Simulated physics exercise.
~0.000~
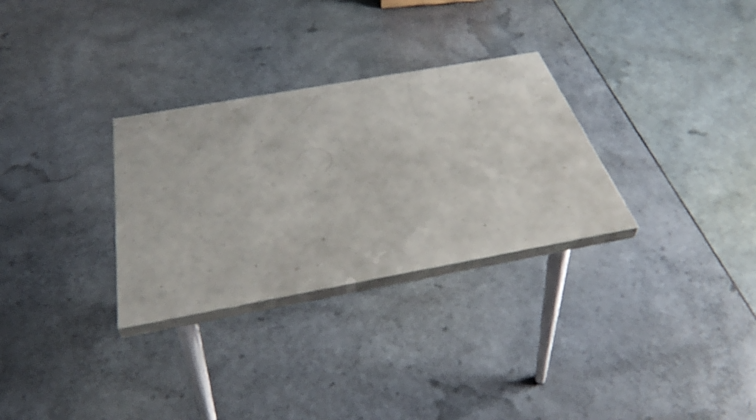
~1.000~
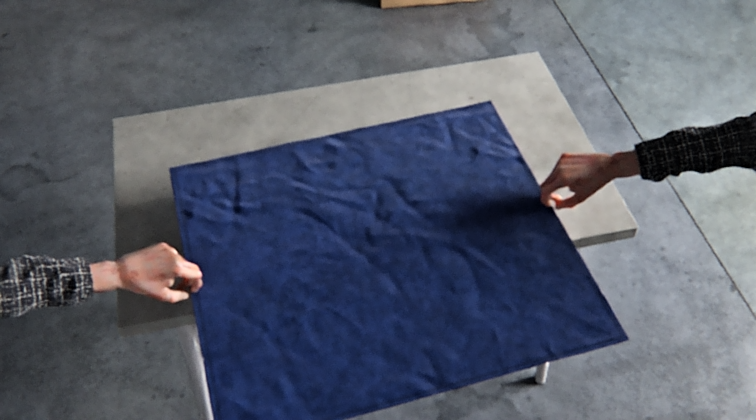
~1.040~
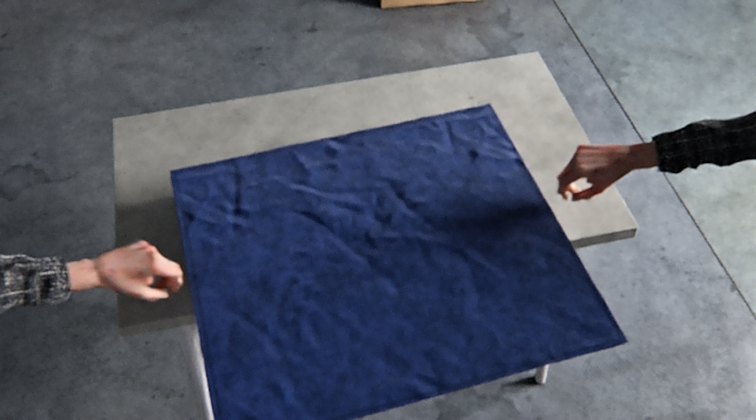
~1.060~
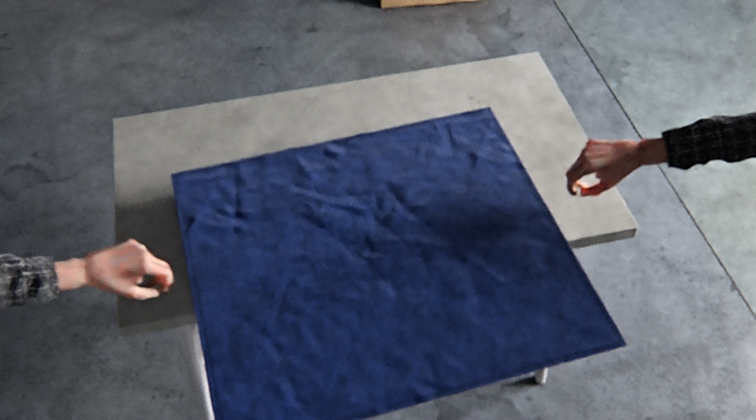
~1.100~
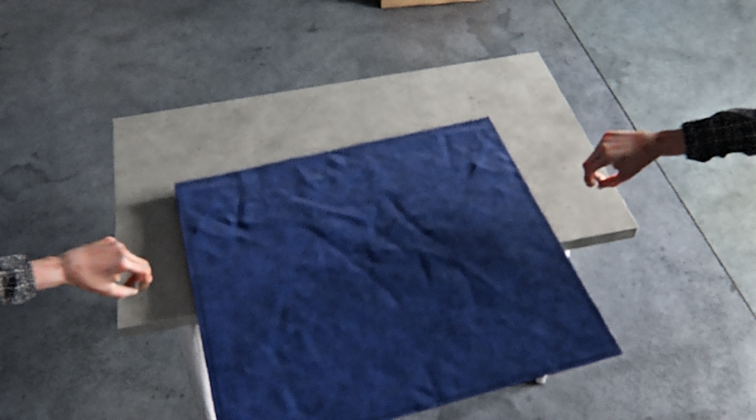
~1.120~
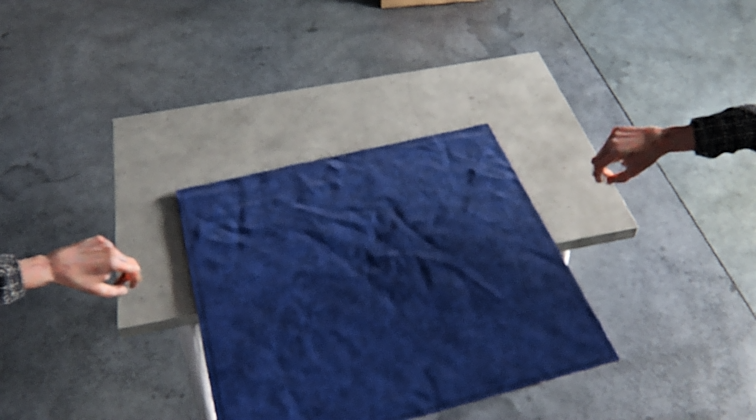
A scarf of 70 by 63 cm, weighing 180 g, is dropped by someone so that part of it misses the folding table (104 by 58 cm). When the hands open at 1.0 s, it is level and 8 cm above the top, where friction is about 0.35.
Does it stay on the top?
No: It will come away.
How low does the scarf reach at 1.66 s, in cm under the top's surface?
At that moment it reaches about 42 cm below the top.
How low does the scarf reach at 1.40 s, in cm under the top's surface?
Roughly 34 centimetres below the top.
At 1.4 s, 40 % of the scarf is still over the top.
At 1.7 s, 30 % of the scarf is still over the top.
At 1.9 s, 15 % of the scarf is still over the top.
At 2.2 s, 0 % of the scarf is still over the top.
At 4.4 s, 0 % of the scarf is still over the top.
